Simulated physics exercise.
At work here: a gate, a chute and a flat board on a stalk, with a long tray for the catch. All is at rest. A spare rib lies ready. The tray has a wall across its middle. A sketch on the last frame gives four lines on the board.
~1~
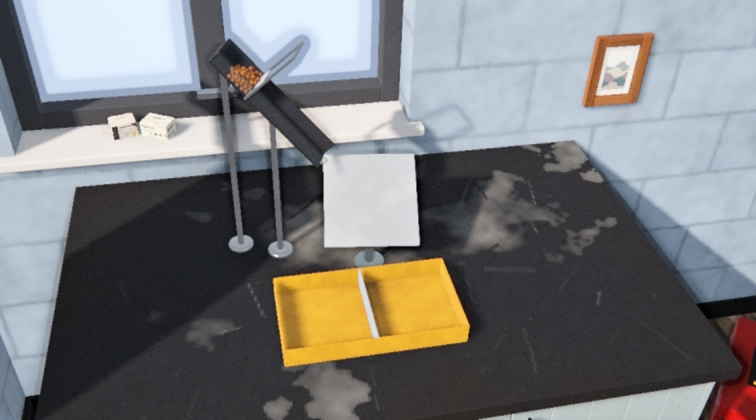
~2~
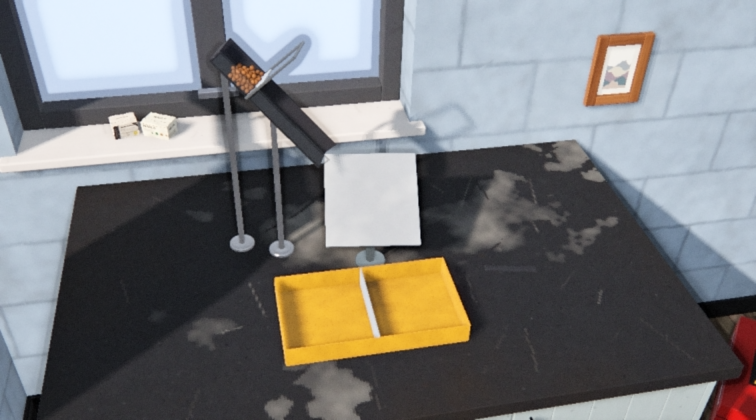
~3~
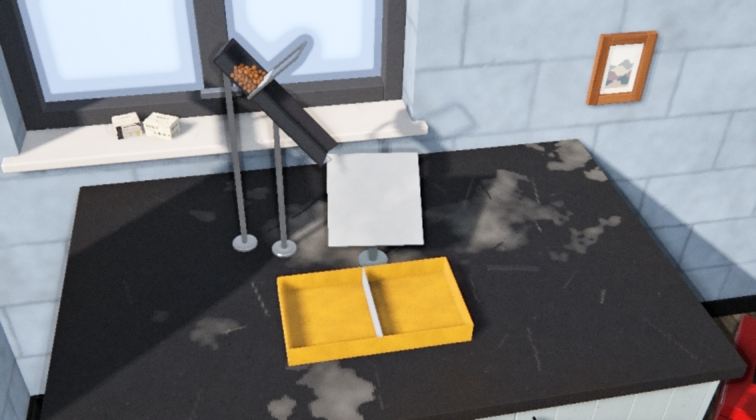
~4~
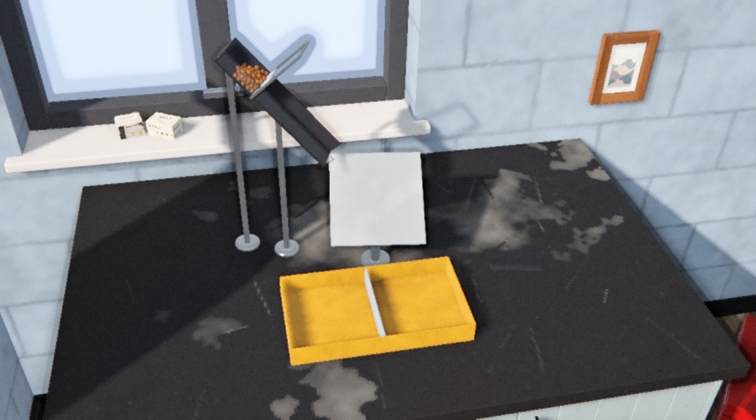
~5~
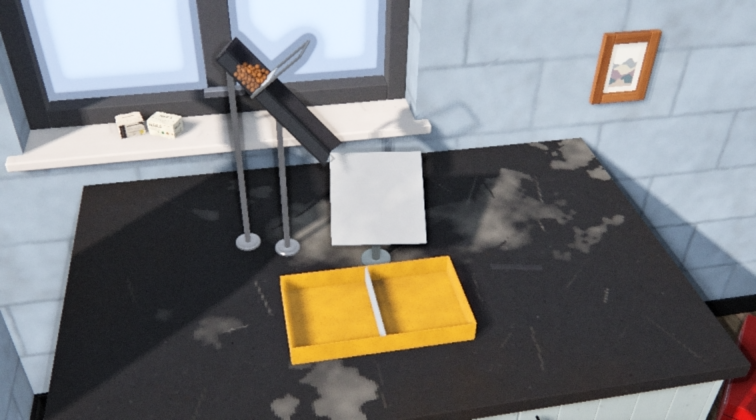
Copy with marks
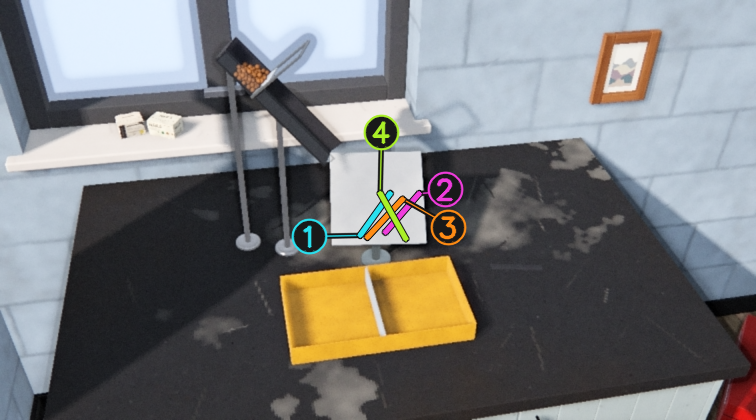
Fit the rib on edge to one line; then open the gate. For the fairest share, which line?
Line 2 does it best.
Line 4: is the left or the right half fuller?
Right.
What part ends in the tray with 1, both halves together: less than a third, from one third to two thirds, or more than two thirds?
It is more than two thirds.
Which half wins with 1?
Left.
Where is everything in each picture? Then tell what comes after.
In the first picture, load behind the gate at (245, 77), cereal balls; lip of the chute at (321, 161), sloping fairly steeply.
In the second picture, middle of the board at (372, 198), tilted fairly steeply; middle of its low edge at (374, 245); of its high edge at (370, 154).
In the third picture, front corners of the tray at (288, 350) and (473, 325); front end of its middle wall at (382, 337); gate still shut at (268, 78).
In the fourth picture, middle of the load at (251, 76); lip at (327, 159).
In the fifth picture, middle of the load at (251, 75); lip at (328, 159).
On the marked copy, line 1 from (390, 193) to (360, 235); line 2 from (419, 193) to (385, 232); line 3 from (402, 199) to (367, 237); line 4 from (380, 193) to (405, 238).
With 1, of what is caught, most in the left half, a small part in the right.
With 2, of what is caught, about half in the left half, about half in the right.
With 3, of what is caught, most in the left half, about a quarter in the right.
With 4, of what is caught, a small part in the left half, nearly all in the right.
